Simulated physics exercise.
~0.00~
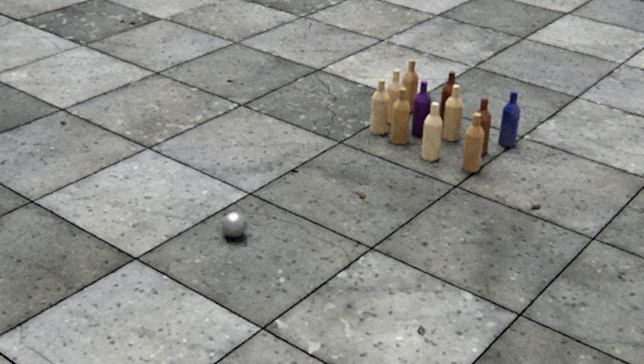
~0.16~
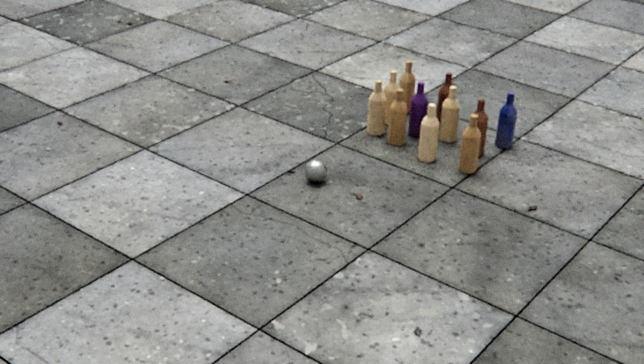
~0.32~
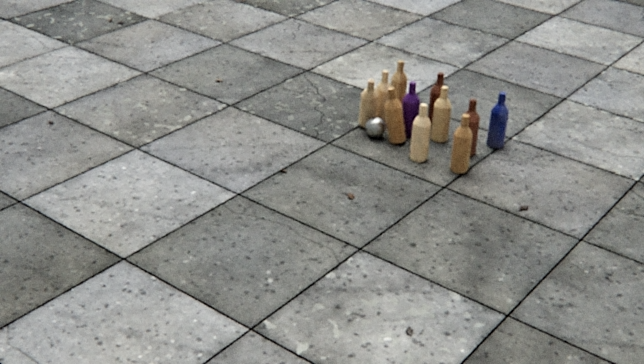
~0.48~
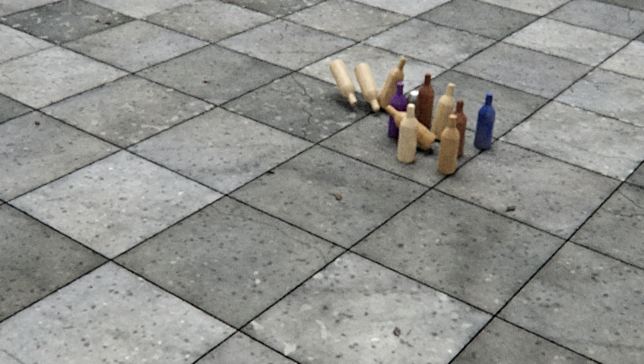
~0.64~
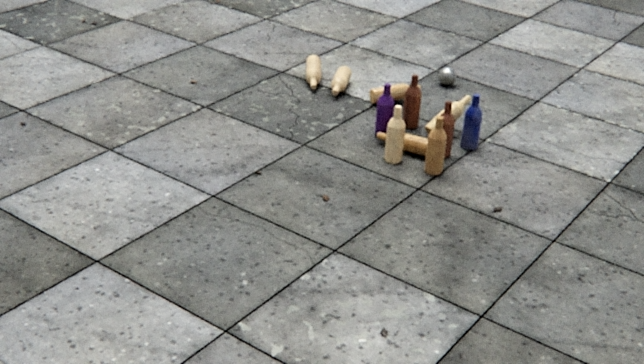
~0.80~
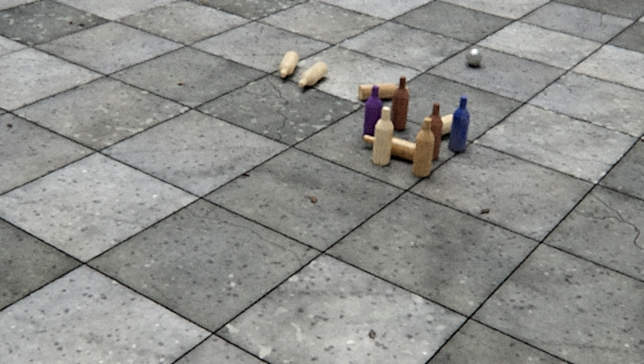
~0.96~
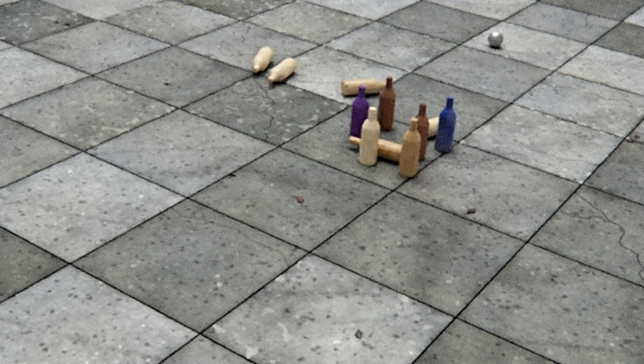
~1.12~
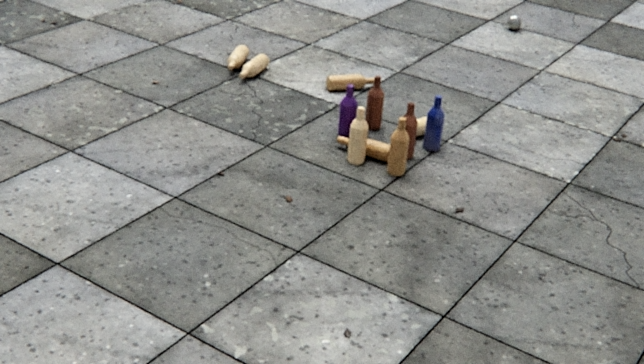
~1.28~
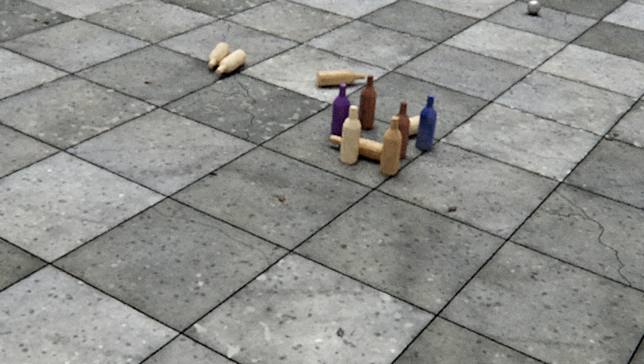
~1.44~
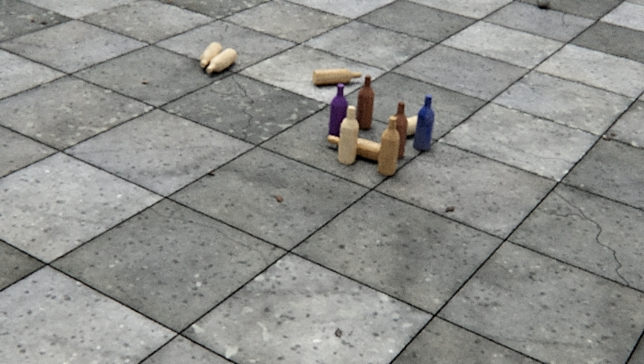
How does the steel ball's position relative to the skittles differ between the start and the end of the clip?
At the start the ball is in front of the skittles, to their lower left. By the end it has passed them and is far behind them, at the top edge of the view toward the right.
